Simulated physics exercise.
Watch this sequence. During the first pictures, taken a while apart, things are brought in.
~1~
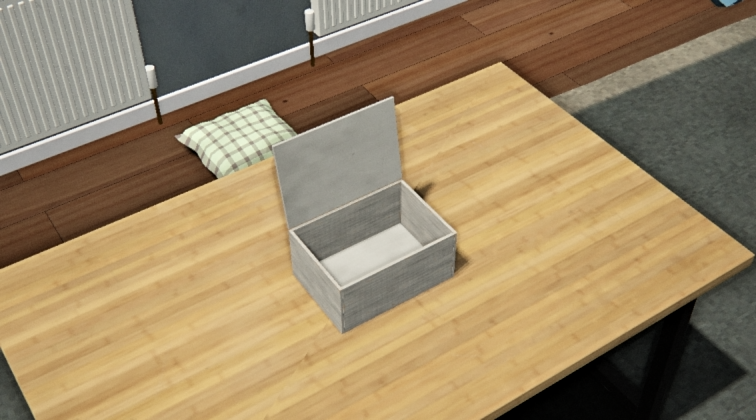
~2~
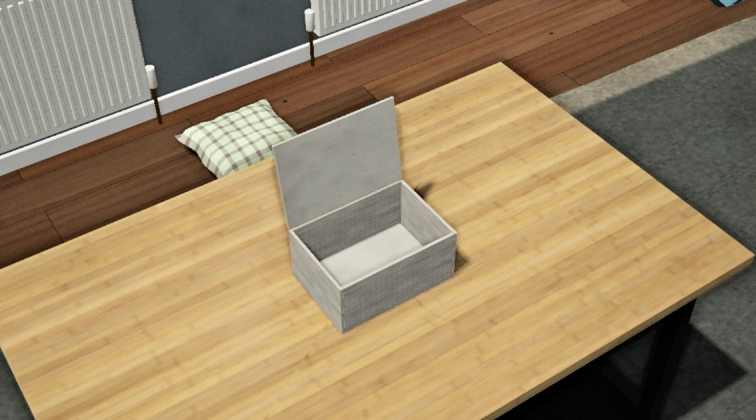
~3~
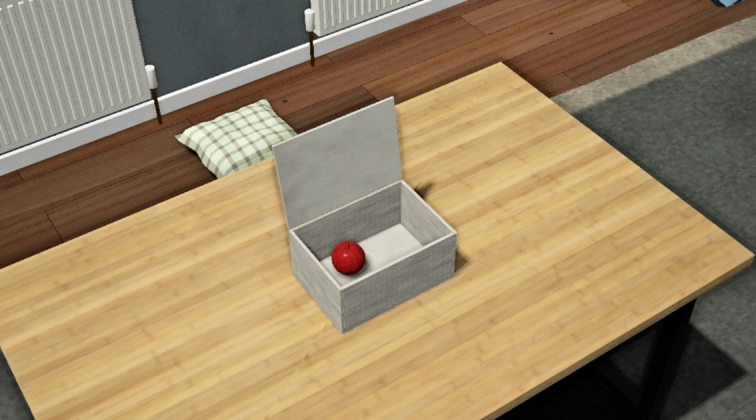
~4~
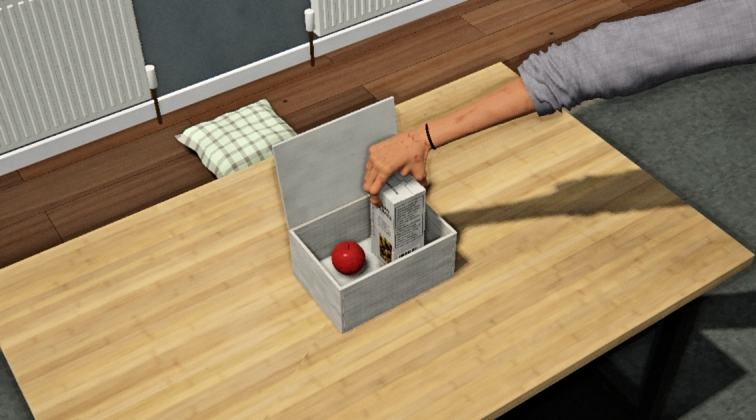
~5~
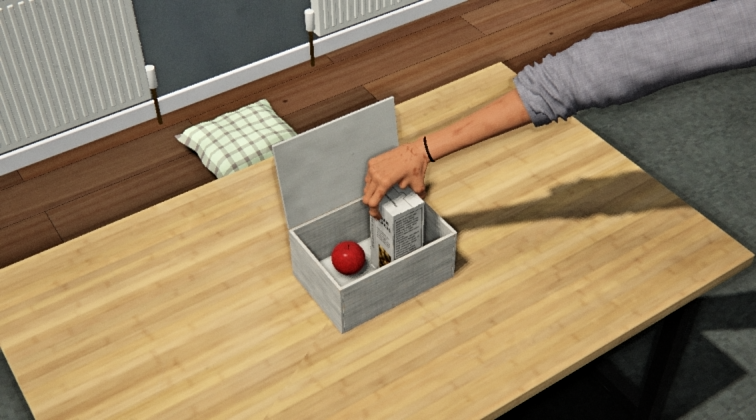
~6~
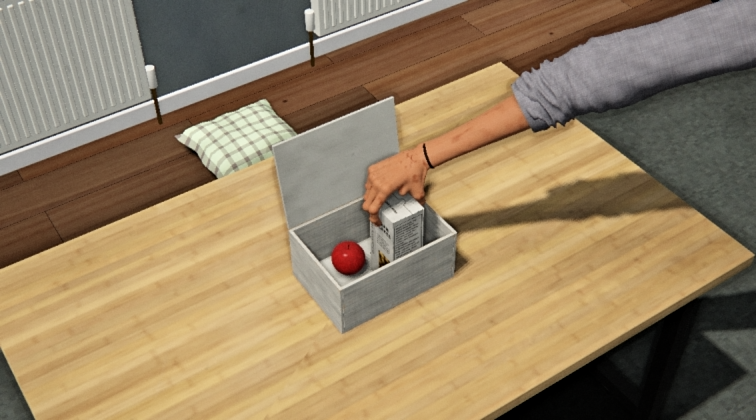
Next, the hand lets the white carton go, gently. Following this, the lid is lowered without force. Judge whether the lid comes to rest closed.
It does not; the lid stays raised.
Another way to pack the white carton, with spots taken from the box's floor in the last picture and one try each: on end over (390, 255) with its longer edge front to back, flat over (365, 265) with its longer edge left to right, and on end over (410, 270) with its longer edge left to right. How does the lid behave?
First try: The lid remains open; second try: It comes all the way down; third try: It remains open.
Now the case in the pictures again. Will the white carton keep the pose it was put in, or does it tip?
As it turns out, it keeps its original angle.
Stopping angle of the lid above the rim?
About 45°.
Then, 1.20 s after the last picture, lid starting down.
Then, 1.80 s after the last picture, lid 46° above the rim.
Then, 3.10 s after the last picture, lid 44° above the rim.
Then, 4.70 s after the last picture, lid 45° above the rim.
At rest, lid 45° above the rim; both in place. Seen from the same camera at the end, white carton near (395, 239).
